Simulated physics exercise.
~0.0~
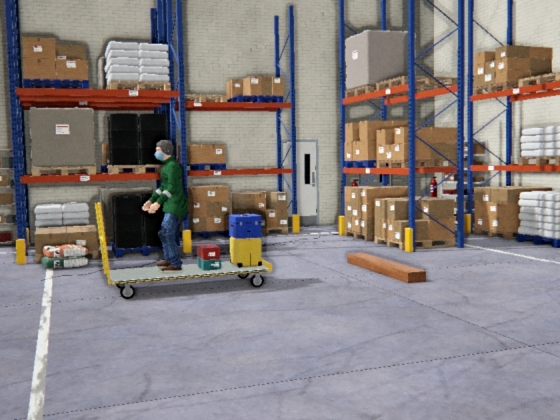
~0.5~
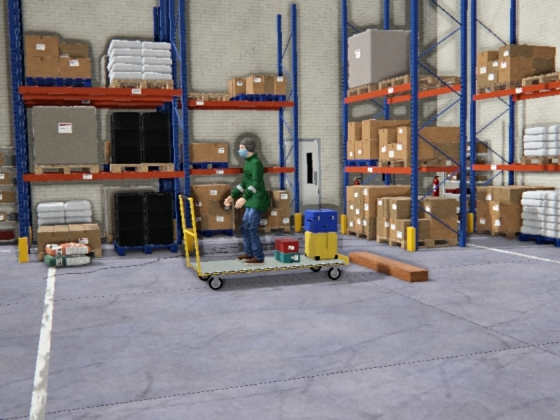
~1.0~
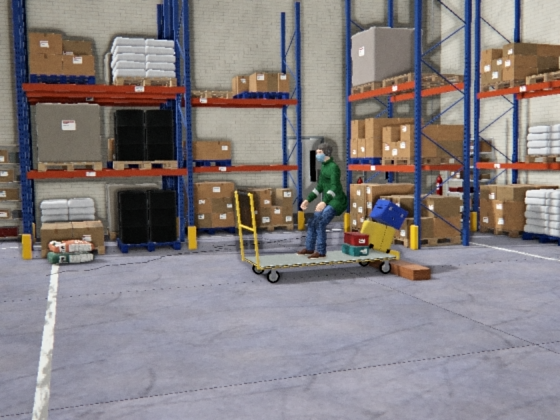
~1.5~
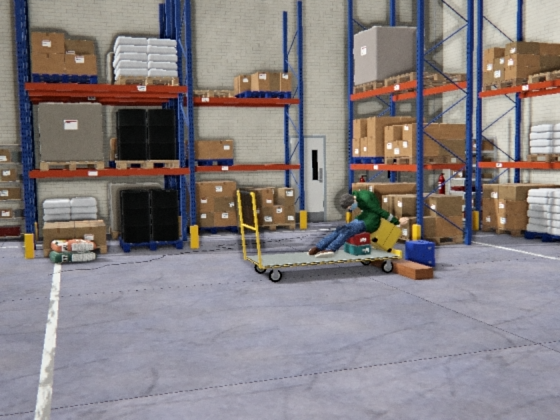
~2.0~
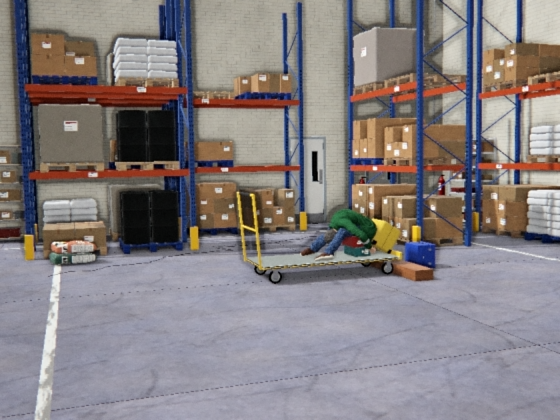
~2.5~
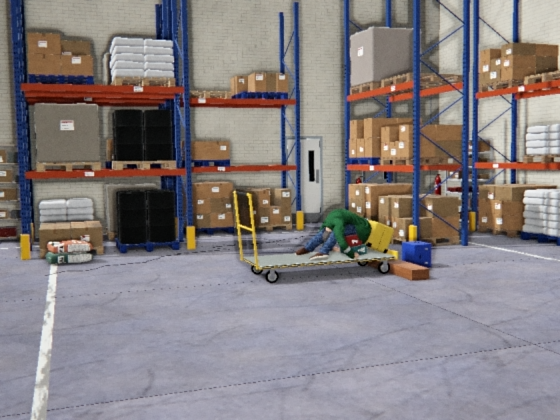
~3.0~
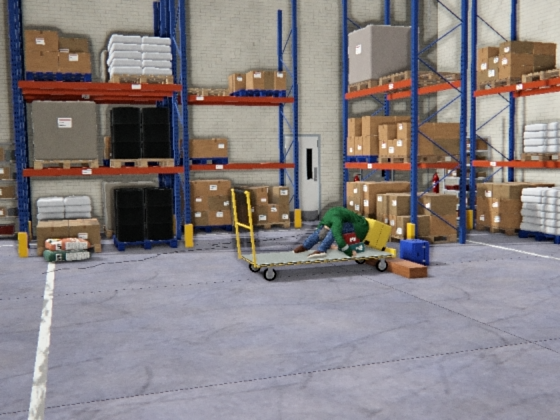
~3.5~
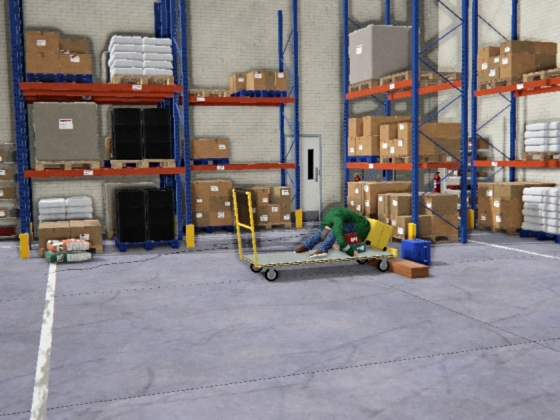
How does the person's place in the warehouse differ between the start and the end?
At the start the person is over on the left side of the view, standing on the trolley. By the end they are well to the right of that spot and lower down, slumped on the deck of the stopped trolley.
In a warehouse lined with tall racks of boxes and sacks, a masked person in a green top stands on a flat platform trolley with a few loose containers near its front. The trolley rolls right toward a reddish-brown beam on the floor and stops against it. The blue toolbox and yellow suitcase tip forward, and the person pitches toward them. The toolbox drops over the front edge onto the floor, while the person falls onto the deck. At the end, the person lies slumped there beside the tilted suitcase, with the red and teal items also still aboard.
